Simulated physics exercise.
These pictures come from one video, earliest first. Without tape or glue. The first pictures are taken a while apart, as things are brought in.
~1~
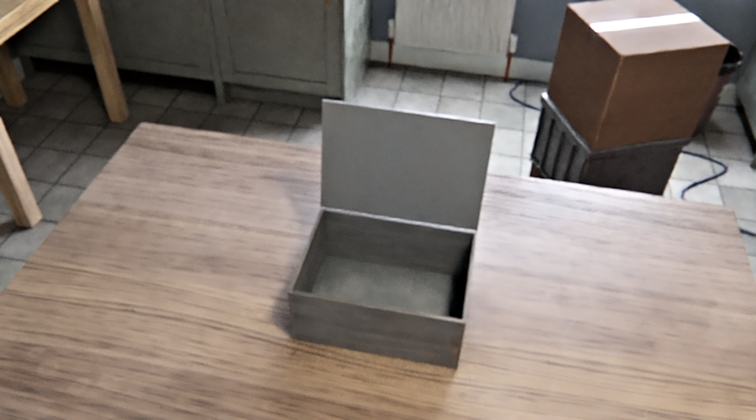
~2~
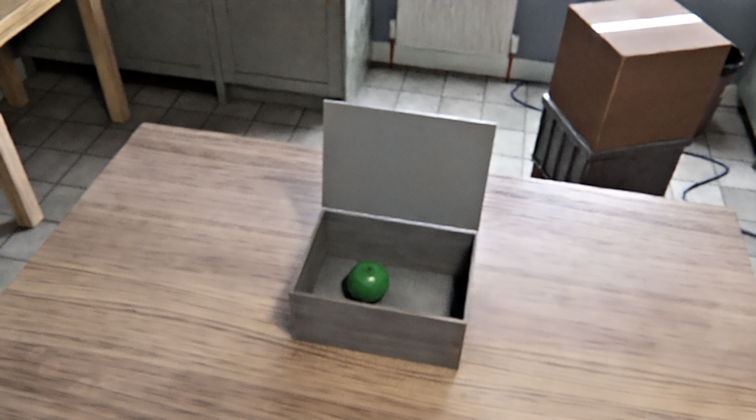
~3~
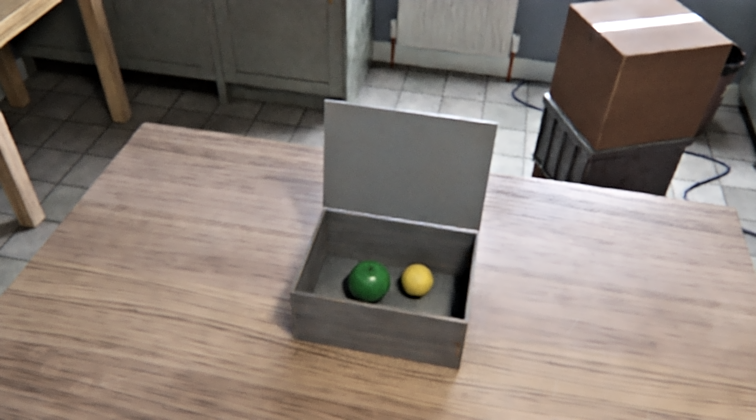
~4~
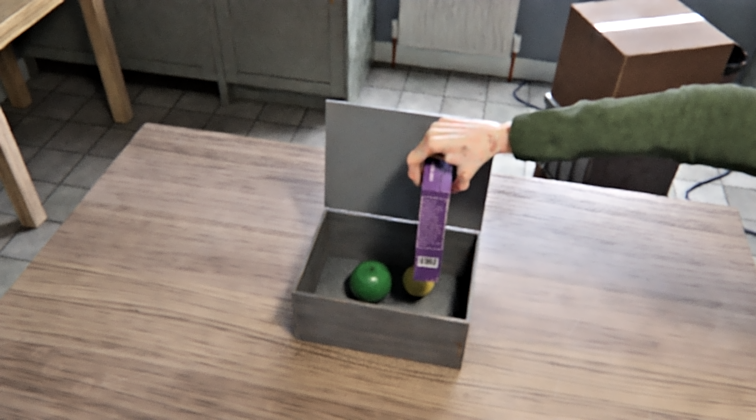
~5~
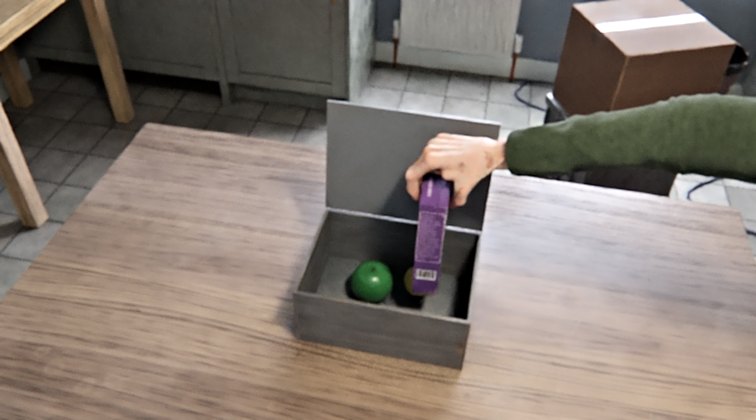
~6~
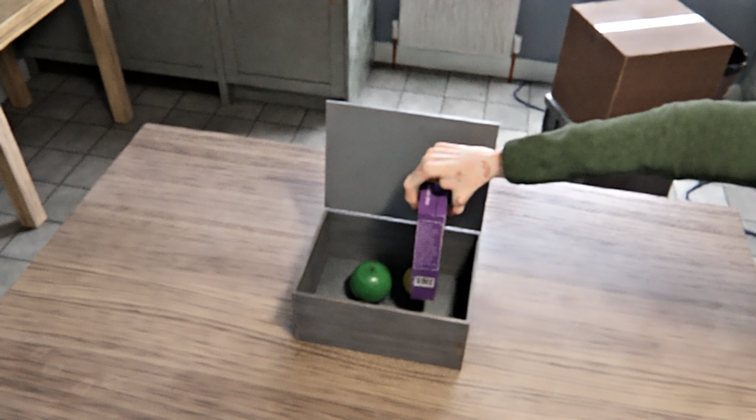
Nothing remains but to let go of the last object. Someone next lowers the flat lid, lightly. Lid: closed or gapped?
Oh look, the lid is propped open.
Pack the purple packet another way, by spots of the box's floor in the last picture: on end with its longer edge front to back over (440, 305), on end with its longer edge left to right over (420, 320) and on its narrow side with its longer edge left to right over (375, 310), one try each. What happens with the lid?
Lid left open; lid left open; lid down.
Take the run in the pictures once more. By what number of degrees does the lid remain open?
It comes to about 30°.
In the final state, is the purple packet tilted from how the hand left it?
Observation: It tilts over.
Then, 0.60 s past the last view, purple packet rocked 51° from its first pose near (438, 282); yellow lemon displaced a little.
Then, 1.50 s past the last view, lid 67° above the rim; purple packet rocked 51° from its first pose near (437, 282); yellow lemon displaced a little.
Then, 1.90 s past the last view, lid 30° above the rim; purple packet rocked 51° from its first pose near (437, 282); yellow lemon displaced a little.
Finally, lid 30° above the rim; down or leaning hard in the box, purple packet; the other 2 still in place. Final places as the last picture's camera would see them, purple packet near (437, 282).
